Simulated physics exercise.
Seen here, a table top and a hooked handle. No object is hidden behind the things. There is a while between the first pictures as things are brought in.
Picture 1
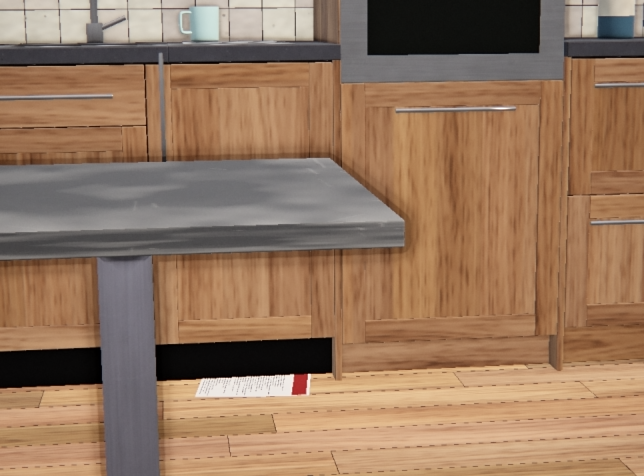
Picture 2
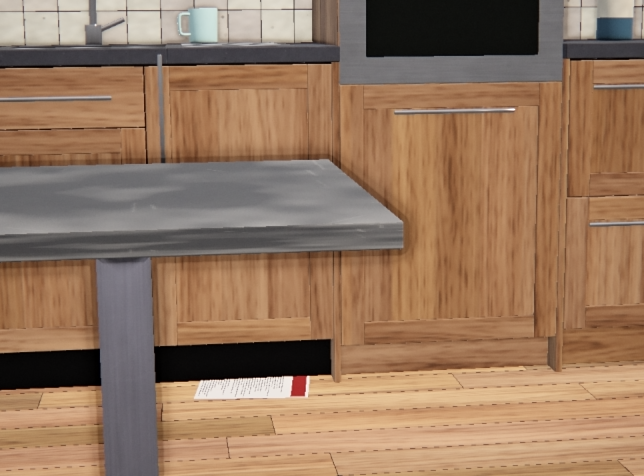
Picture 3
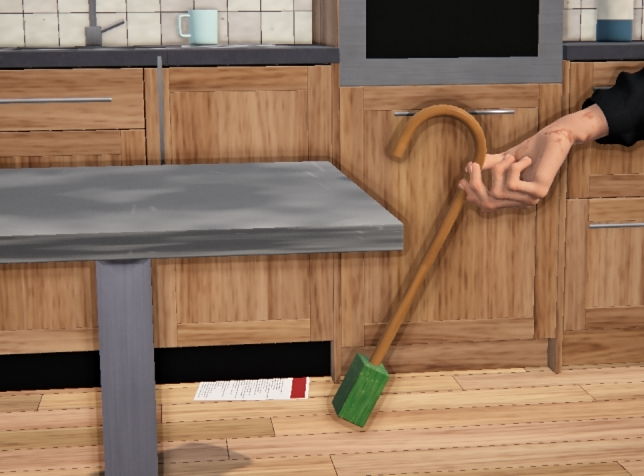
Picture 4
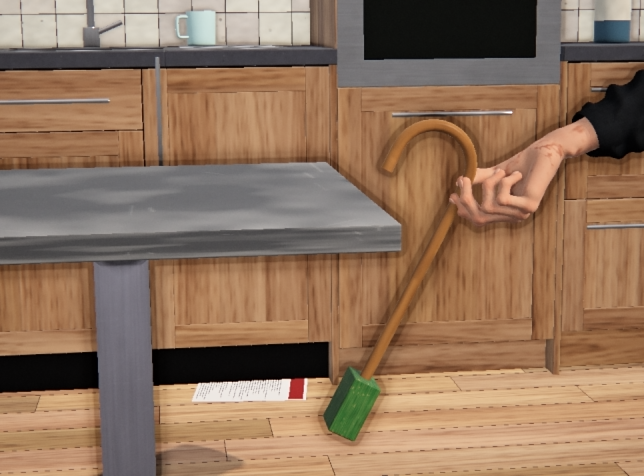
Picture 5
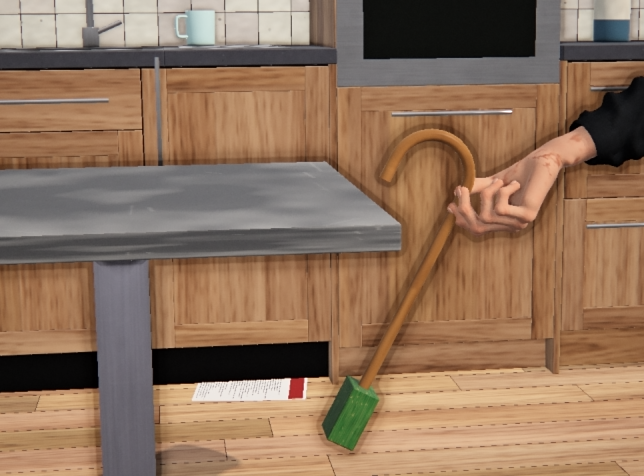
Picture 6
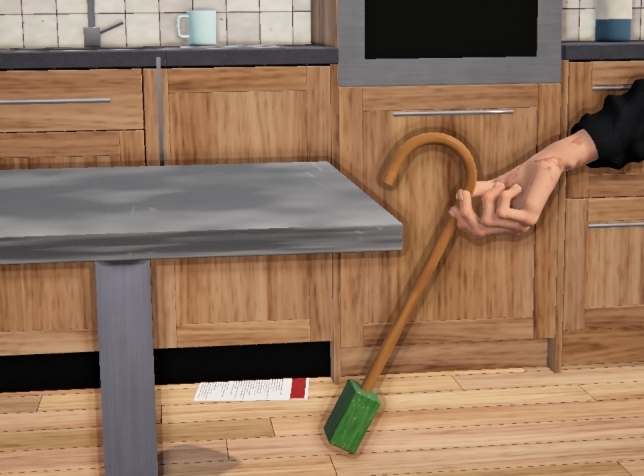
A brown hooked handle with a green, blocky end is brought into a wooden-fronted kitchen, seen from the front and slightly above a table top. The grey table stands at left, with a pale blue mug behind it and a white-and-red paper on the floorboards. A dark-sleeved hand at right holds the slanted handle, lowering it slightly leftward before it barely moves, while the view stays nearly still.
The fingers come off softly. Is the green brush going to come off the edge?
Watch, it will wind up down below.
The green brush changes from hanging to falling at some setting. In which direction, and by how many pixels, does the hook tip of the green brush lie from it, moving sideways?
The switch comes after a leftward move of 28 pixels.
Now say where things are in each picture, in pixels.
In the first picture, table (122, 201).
In the second picture, table (121, 203).
In the third picture, still on the way; green brush (390, 258); table (121, 204).
In the fourth picture, still on the way; green brush (381, 272); table (119, 205).
In the fifth picture, still on the way; green brush (380, 282); table (119, 205).
In the sixth picture, in place, still held; green brush (381, 285); table (120, 205).
Then, 0.32 s past the last view, green brush in the air.
Finally, the green brush slips off.
